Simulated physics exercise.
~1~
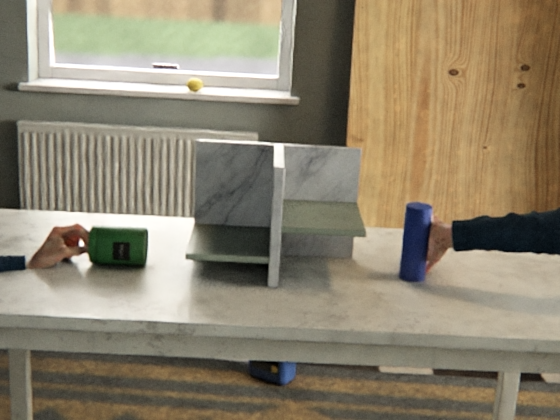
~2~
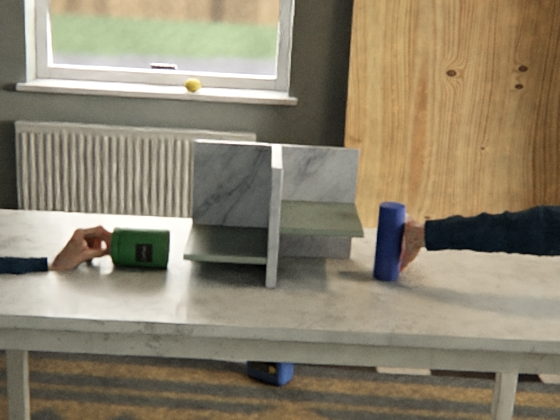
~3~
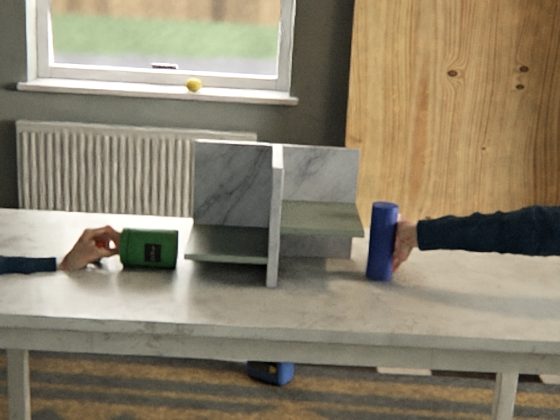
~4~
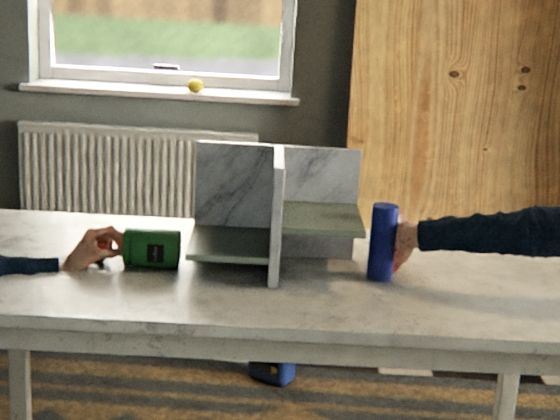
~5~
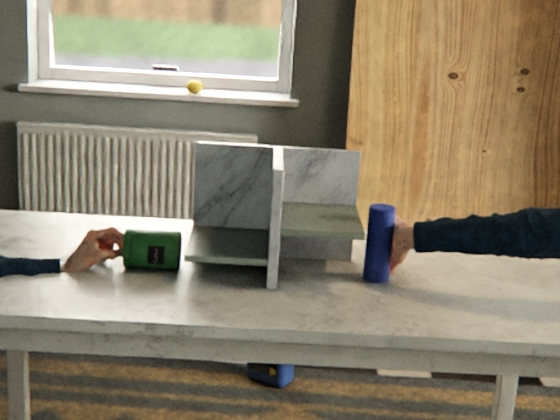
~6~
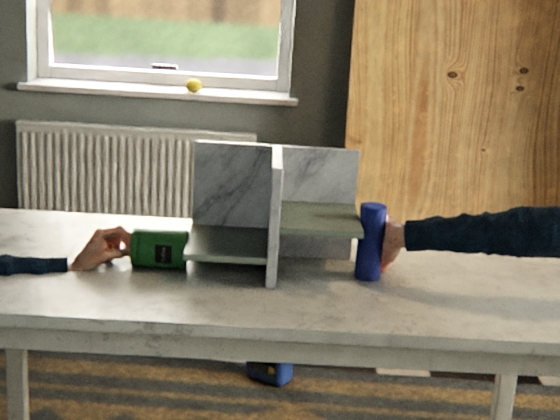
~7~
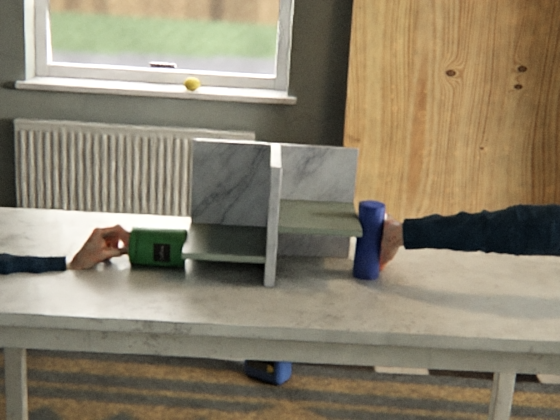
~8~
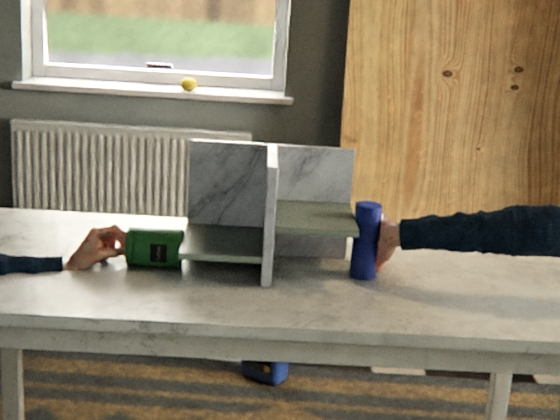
Two hands on a pale table slid a green jar lying on its side rightward and an upright blue candle leftward toward a marble shelf between them, until both caught on the edges of its ledges and stopped, too tall to go under.
